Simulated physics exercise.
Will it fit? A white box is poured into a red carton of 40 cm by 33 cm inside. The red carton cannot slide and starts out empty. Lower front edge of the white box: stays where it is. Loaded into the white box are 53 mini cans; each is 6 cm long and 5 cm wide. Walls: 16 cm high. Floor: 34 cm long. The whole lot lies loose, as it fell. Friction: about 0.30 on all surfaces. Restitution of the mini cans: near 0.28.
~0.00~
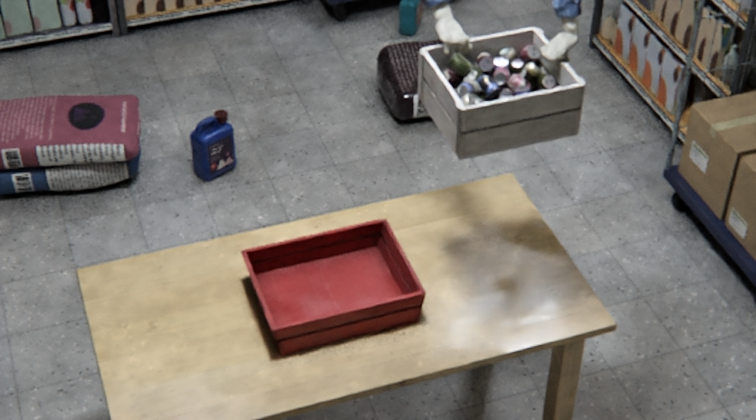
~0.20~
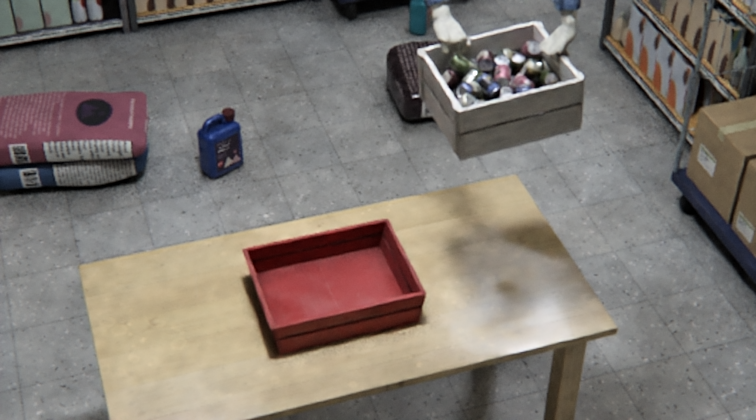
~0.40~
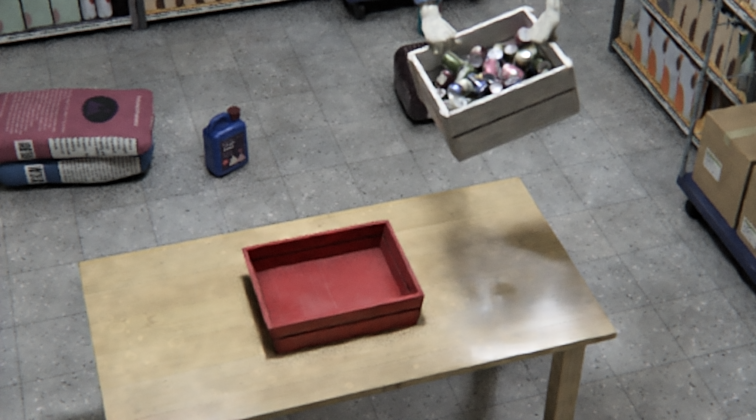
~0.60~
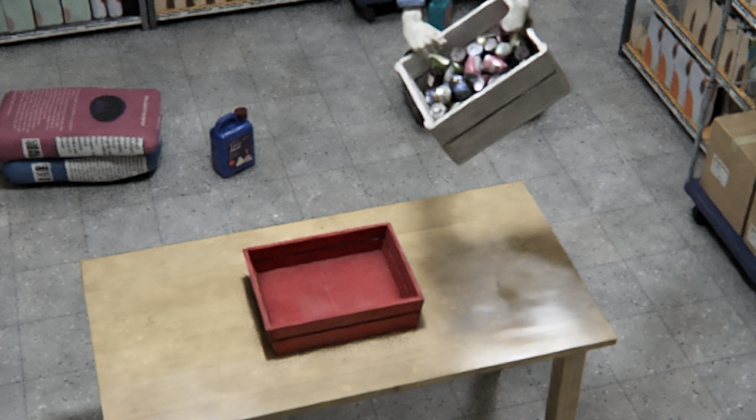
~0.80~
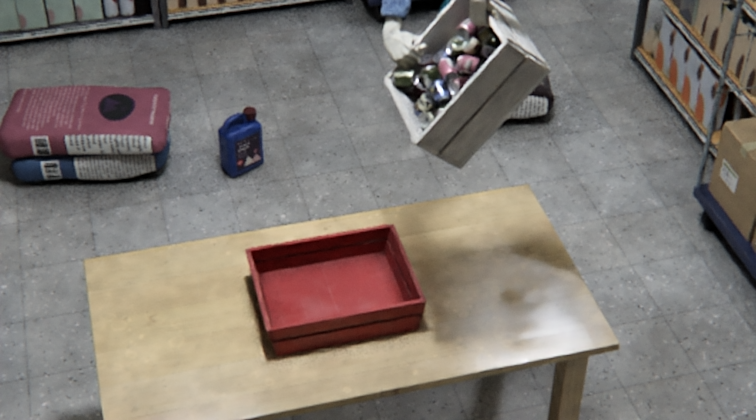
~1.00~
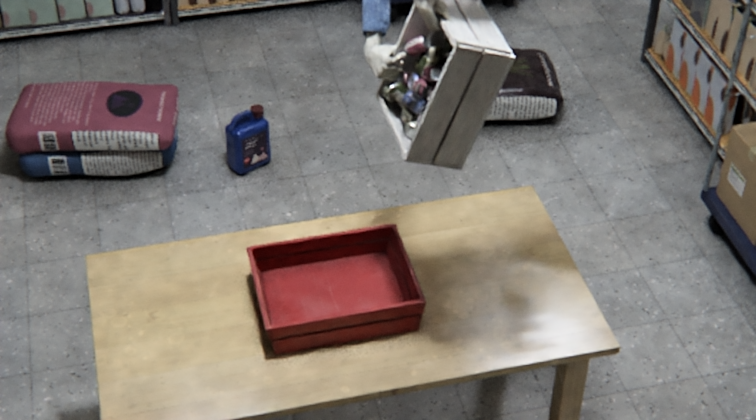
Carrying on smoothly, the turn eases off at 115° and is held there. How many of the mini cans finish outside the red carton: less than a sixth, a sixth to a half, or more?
When it's all done, just a few of them have landed outside the red carton.
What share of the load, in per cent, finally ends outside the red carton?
I'd put it at around 10 percent of them.
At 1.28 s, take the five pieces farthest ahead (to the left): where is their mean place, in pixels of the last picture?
Around (351, 172) in pixels.
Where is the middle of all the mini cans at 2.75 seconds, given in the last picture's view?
Centre: Approx. (315, 292).
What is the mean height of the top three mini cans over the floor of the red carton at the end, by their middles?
Roughly 7 cm.
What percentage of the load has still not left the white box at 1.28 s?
That works out to some 85 percent of it.
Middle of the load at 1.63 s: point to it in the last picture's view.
Estimated centre in the last picture: (357, 161).
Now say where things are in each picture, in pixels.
In the first picture (we follow the rim corner now nearest the camera; the camera moves round a little), white box at (466, 108); red carton at (276, 328); tilt 0°; nothing out yet.
In the second picture, white box at (463, 109); tilt 4°.
In the third picture, white box at (450, 114); tilt 15°.
In the fourth picture, white box at (434, 124); tilt 31°.
In the fifth picture, white box at (418, 139); tilt 50°.
In the sixth picture, white box at (406, 156); red carton at (270, 327); tilt 70°; nothing out yet.
After 1.28 s, tilt 95°; 46 still in the white box and 7 in the air.
After 1.63 s, tilt 113°; 18 still in the white box, 12 in the red carton and 23 in the air.
After 2.12 s, tilt 115°; 46 in the red carton, 3 outside the red carton and 4 in the air.
Final count (at 2.75 s), 49 in the red carton and 4 outside the red carton. Asked share, 4 of 53, 8 per cent.
